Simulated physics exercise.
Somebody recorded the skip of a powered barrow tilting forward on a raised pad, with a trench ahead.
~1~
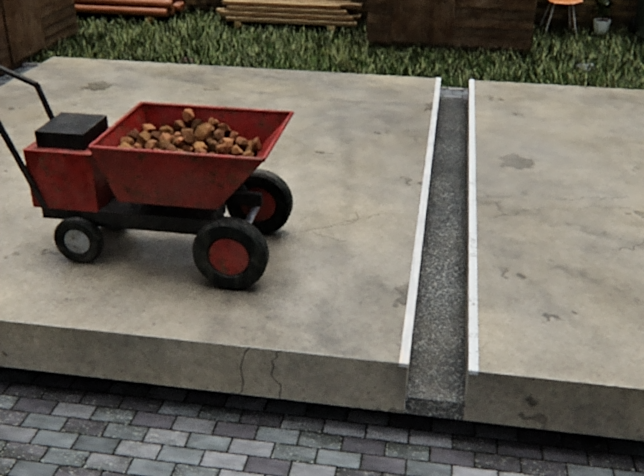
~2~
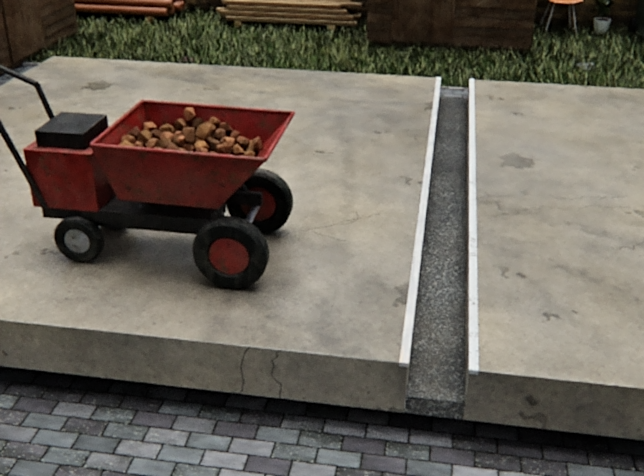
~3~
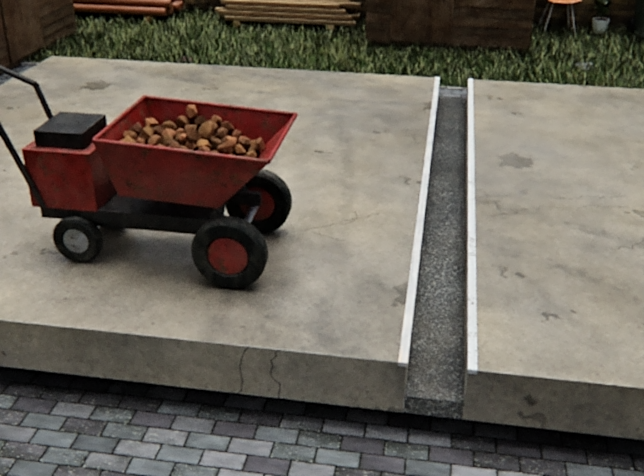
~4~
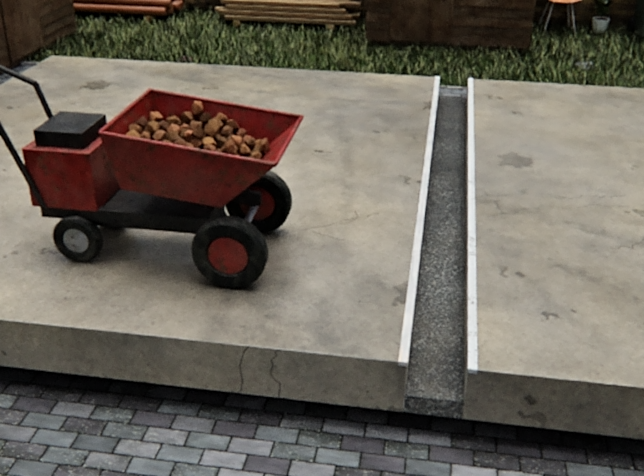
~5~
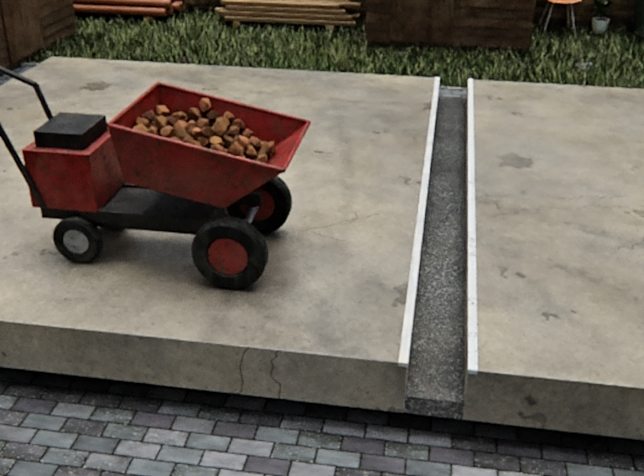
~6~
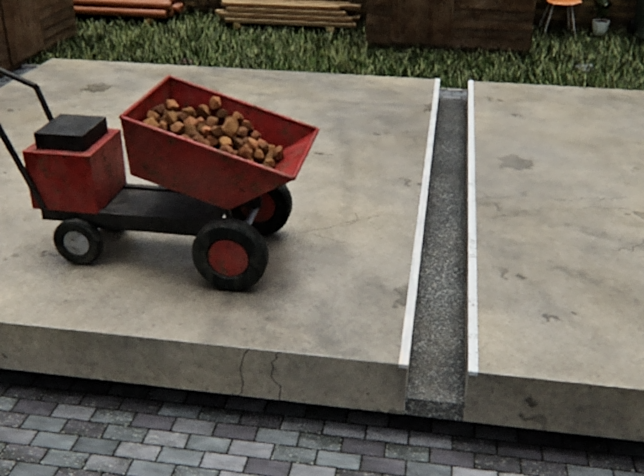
On a raised concrete pad beside a narrow trench, a red barrow's skip of brown clods slowly tilting forward to the right.
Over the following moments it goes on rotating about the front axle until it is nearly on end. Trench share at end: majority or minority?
Minority.
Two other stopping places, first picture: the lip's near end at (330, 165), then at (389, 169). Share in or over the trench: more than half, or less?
Well, the first try gives the bigger portion, and the second gives a smaller portion.
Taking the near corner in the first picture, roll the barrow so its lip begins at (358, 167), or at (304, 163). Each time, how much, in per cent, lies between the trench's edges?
From the first spot you get 60 percent, and from the second 70 percent.
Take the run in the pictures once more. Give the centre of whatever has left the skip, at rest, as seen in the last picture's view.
Somewhere around (401, 266) in the final view.
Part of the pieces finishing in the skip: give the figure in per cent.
It ends up near 15 per cent.
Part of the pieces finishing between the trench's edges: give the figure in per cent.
Result: Near 35 in a hundred.
Soon, skip tipped steeply; all in the skip.
A while on, skip tipped right over; most in the skip; about a quarter short of the trench; a stray few falling.
Towards the end, skip tipped right over; about a quarter in the skip; about half short of the trench; about a quarter in or heaped over the trench.
Finally, skip tipped right over; a small part in the skip; about half short of the trench; about a third in or heaped over the trench; none beyond it.
